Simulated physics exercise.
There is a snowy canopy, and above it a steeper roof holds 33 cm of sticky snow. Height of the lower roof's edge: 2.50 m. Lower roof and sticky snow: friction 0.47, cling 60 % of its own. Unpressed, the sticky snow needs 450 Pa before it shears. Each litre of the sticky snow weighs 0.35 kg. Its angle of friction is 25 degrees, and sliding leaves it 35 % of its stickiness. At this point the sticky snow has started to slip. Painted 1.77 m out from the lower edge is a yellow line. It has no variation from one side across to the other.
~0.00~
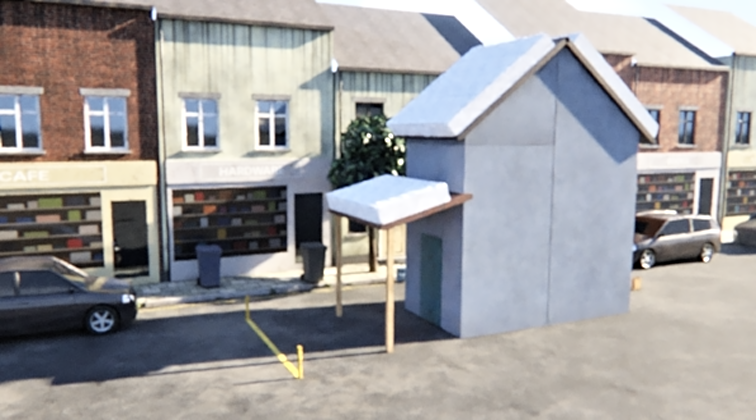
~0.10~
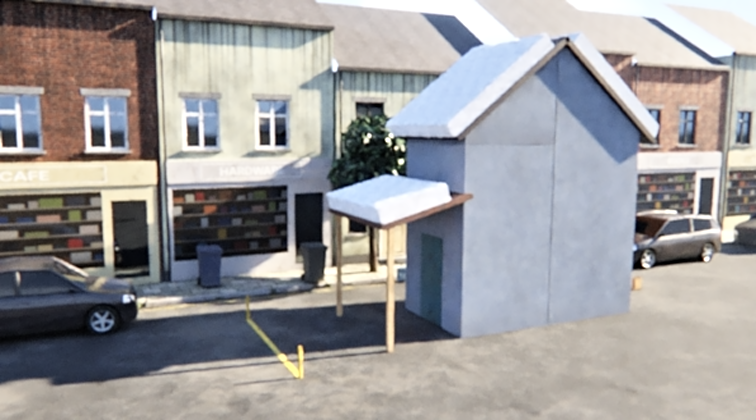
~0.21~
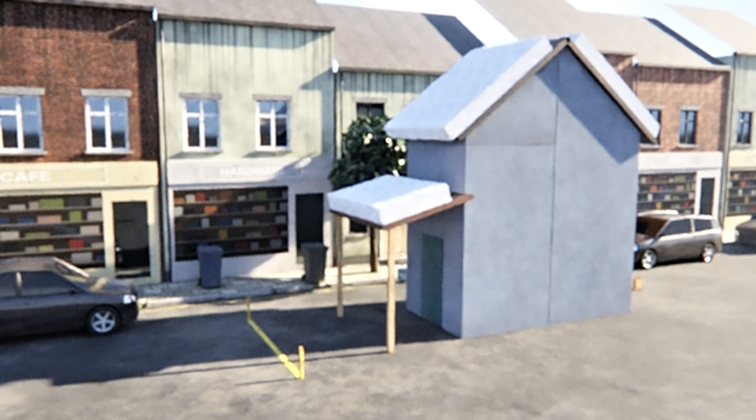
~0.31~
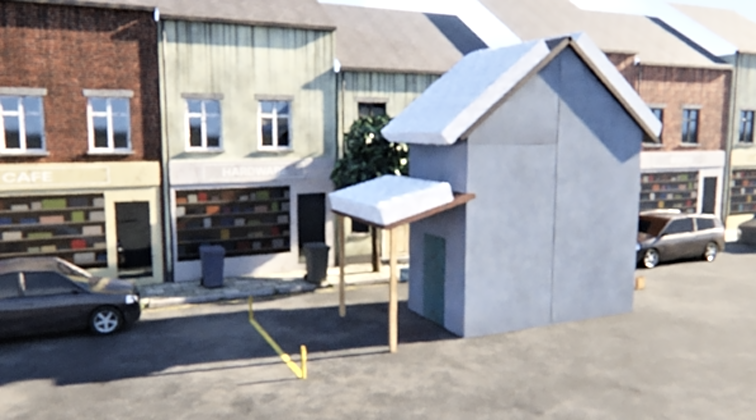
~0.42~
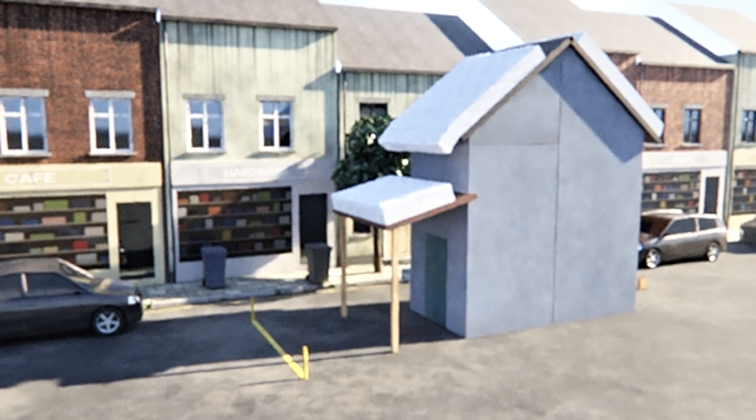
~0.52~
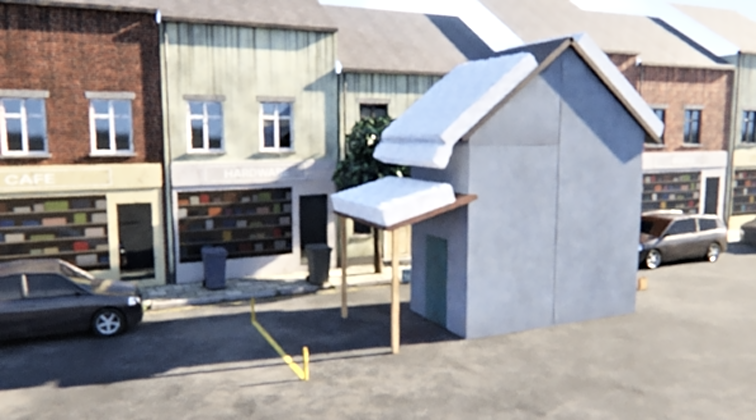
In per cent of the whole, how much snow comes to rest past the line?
50 %.
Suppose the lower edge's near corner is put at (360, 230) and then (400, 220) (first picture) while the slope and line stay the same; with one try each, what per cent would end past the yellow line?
Try 1: 50 %; try 2: 45 %.
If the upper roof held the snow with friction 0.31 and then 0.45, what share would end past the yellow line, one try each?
Respectively 45 percent and 35 percent.
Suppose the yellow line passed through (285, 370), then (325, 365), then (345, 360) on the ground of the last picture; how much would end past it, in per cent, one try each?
One by one: 45 in a hundred, 60 in a hundred, 65 in a hundred.
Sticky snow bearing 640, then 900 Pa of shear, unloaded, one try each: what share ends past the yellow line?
First try roughly 50 per cent, second try roughly 45 per cent.
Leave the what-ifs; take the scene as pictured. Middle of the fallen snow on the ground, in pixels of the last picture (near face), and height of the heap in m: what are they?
Around (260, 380); it stands about 0.3 m.
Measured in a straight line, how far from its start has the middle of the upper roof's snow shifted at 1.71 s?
I'd put it near 5.6 m.
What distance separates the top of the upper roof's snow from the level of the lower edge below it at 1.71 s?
0.8 m, roughly.
After 1.07 s, none is below the lower edge and 0 % is past the line.
After 1.71 s, 64 % is below the lower edge and 24 % is past the line.
After 2.36 s, 72 % is below the lower edge and 50 % is past the line.
After 3.00 s, 72 % is below the lower edge and 50 % is past the line.
After 3.10 s, 72 % is below the lower edge and 50 % is past the line.
